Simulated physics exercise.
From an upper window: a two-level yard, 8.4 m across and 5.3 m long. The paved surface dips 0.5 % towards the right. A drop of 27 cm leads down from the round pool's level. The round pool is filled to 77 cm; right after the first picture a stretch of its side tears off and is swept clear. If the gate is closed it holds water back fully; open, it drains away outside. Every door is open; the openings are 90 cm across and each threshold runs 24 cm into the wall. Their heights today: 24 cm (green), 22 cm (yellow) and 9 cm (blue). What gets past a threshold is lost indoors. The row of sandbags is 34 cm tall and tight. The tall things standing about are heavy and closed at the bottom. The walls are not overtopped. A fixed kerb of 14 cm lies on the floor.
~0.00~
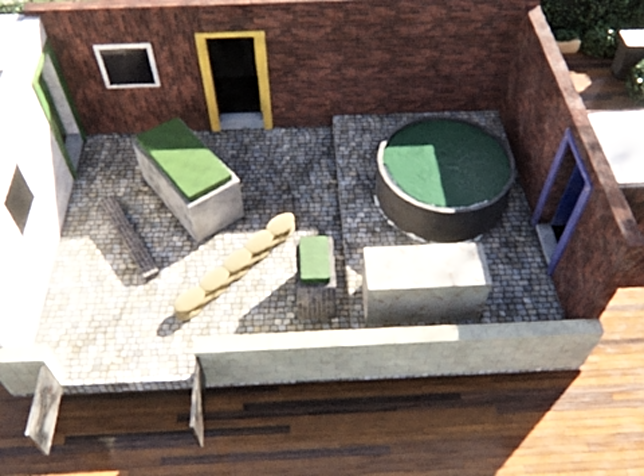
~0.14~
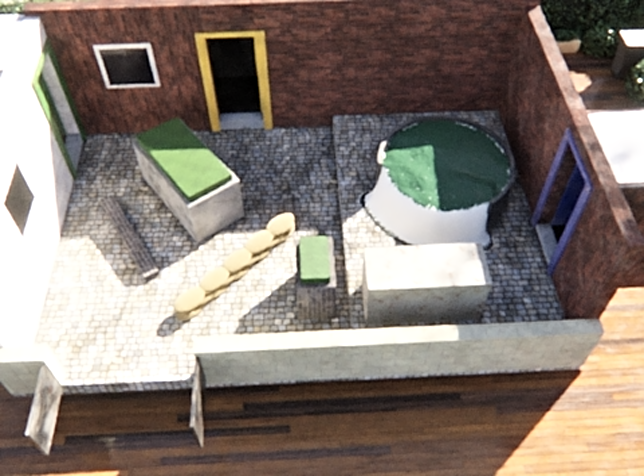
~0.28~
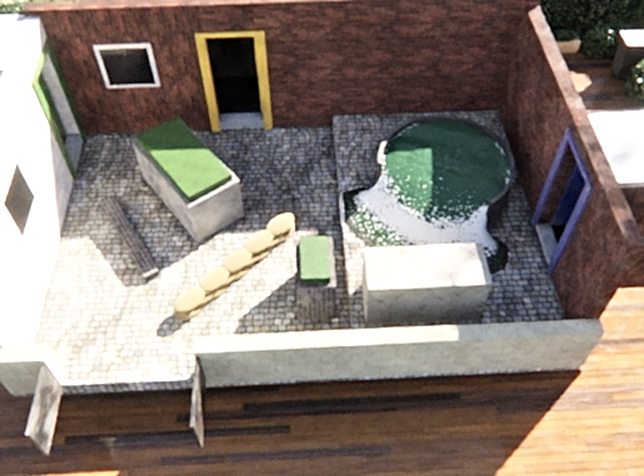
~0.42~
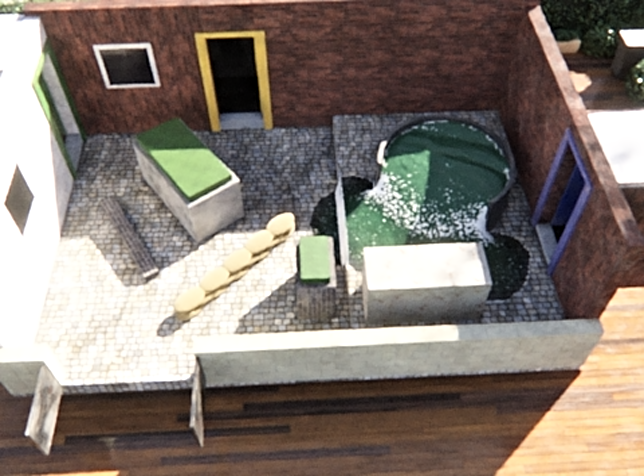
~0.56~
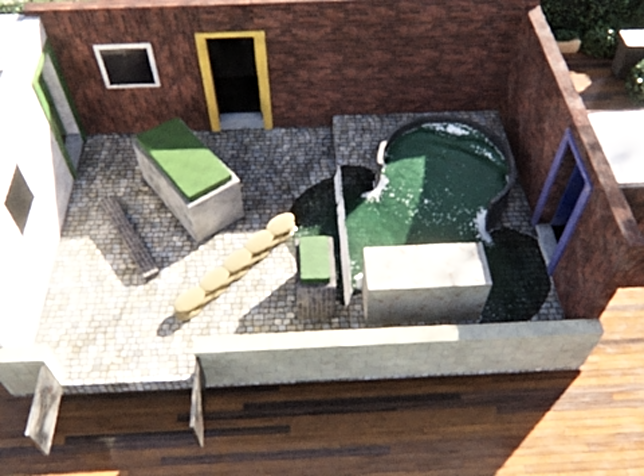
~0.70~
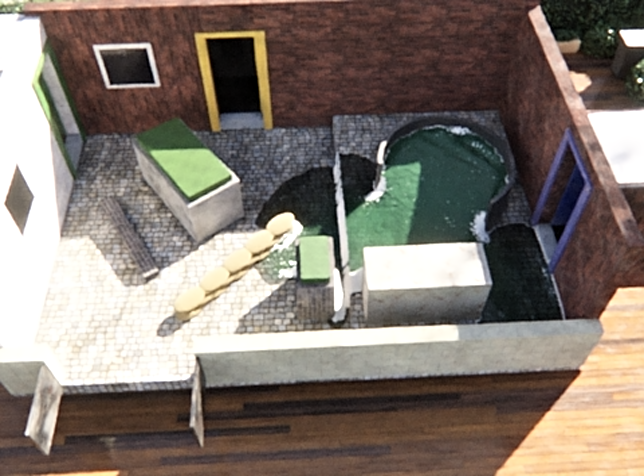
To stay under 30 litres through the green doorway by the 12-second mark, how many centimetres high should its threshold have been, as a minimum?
It would have to be roughly 6.5 cm high.
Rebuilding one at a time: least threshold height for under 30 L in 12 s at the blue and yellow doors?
About 14.0 cm at blue and 8.0 cm at yellow.
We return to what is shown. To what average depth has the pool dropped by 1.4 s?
Roughly 33 cm on average.
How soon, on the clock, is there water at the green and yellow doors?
Arrival: Green 5.0 s, yellow 3.0 s.
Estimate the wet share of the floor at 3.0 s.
Near 55 per cent is wet.
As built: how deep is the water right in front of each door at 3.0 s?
Depths in cm: Green 0, yellow 3, blue 17.
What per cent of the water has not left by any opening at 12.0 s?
About 76 per cent.
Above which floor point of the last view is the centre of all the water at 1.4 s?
At about (415, 234).
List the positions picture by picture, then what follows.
In the first frame, still water, 77 cm deep, in the round pool at (446, 164); the green door at (63, 119) is dry.
In the second frame, water pours out at (419, 225) and has run 0.3 m, to a hidden place; about 8 cm deep outside, 77 cm at the back.
In the third frame, water pours out at (418, 228) and has run 0.7 m, to a hidden place; about 10 cm deep outside, 77 cm at the back.
In the fourth frame, water pours out at (418, 229) and has run 1.2 m, to a hidden place; about 10 cm deep outside, 75 cm at the back.
In the fifth frame, water pours out at (418, 230) and has run 1.8 m, to a hidden place; about 7 cm deep outside, 67 cm at the back.
In the sixth frame, the front is at (263, 270), 2.4 m from the gap at (418, 230); 8.2 m2 of floor is wet, 60 cm left at the back; the green door at (63, 119), 6.8 m from the gap, is still 4.0 m from the nearest water.
After 1.4 s water covers 25 % of the floor, deepest (74 cm) near (337, 281); it has not reached the green door.
After 3.0 s water covers 55 % of the floor, deepest (34 cm) near (337, 281); it has not reached the green door.
After 12.0 s water covers 95 % of the floor, deepest (12 cm) near (234, 197); 8 cm at the green door, 0 litres in over its 24 cm threshold.
At the green door as built, the water arrived by 4.8 s and peaked near 10 cm at 6.6 s.
Run again over the same 12 s with other heights there, 47 litres in over 5.5 cm, 14 litres over 7.5 cm. The limit of 30 litres is kept from about 6.5 cm up.
